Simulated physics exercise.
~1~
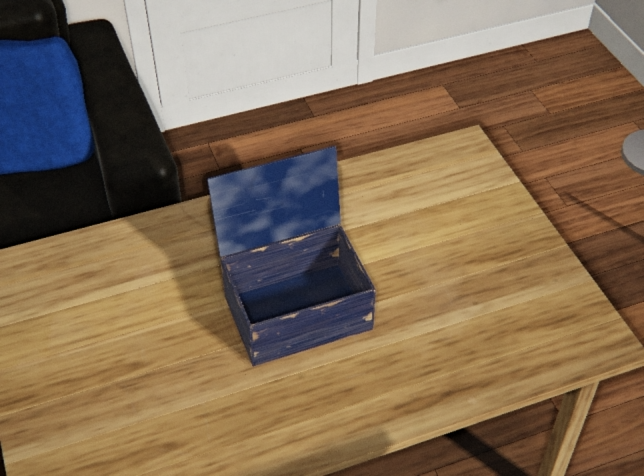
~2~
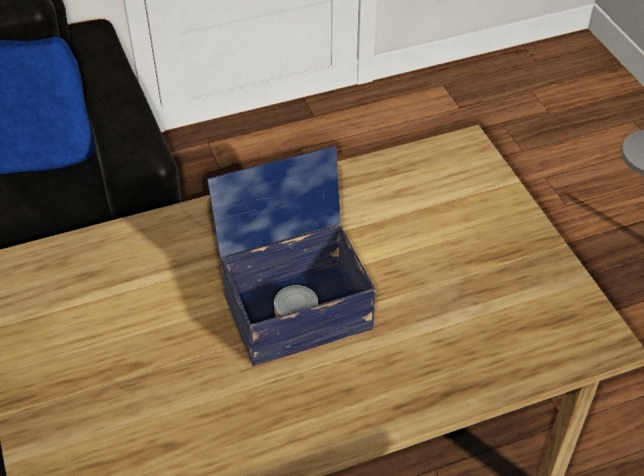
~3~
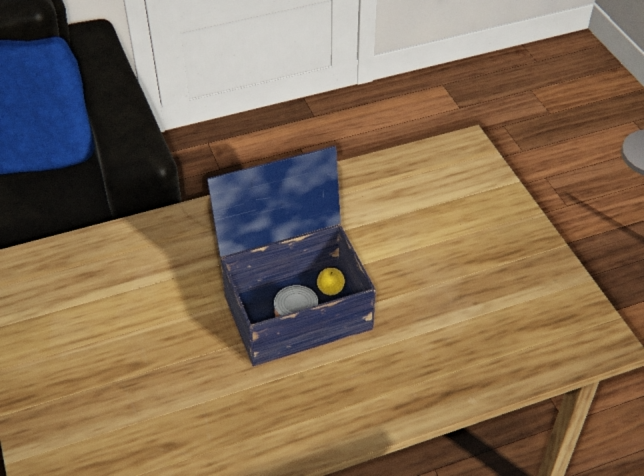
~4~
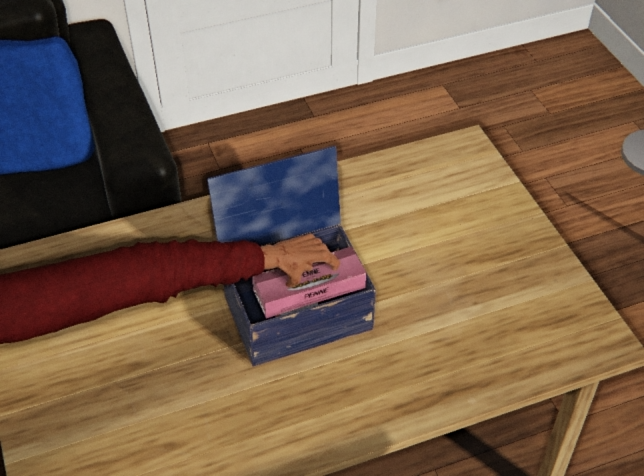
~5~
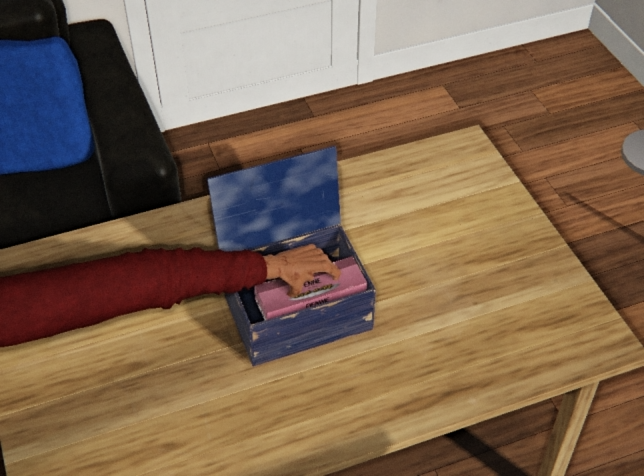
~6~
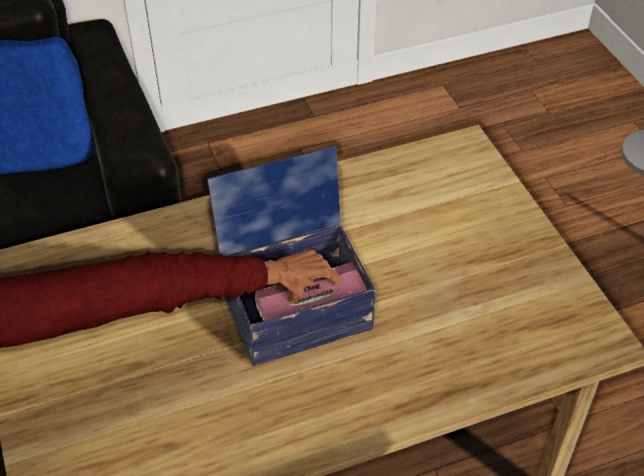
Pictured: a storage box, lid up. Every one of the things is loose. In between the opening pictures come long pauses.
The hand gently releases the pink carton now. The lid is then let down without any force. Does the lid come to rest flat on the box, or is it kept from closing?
The lid is going to go down completely.
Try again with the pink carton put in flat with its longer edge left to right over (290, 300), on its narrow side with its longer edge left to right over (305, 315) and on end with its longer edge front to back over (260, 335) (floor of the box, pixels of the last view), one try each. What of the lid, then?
First try: It sits on the rim; second try: It will not close; third try: It is held up.
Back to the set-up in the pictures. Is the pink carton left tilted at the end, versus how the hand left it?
Looking at the last picture, it is left as set.
Then, 1.10 s past the last view, lid starting down.
Then, 1.60 s past the last view, lid 59° above the rim.
Then, 1.90 s past the last view, lid 38° above the rim.
Then, 2.20 s past the last view, lid 13° above the rim.
Finally, lid shut; all 3 still in place. Final places as the last picture's camera would see them, pink carton near (311, 298).
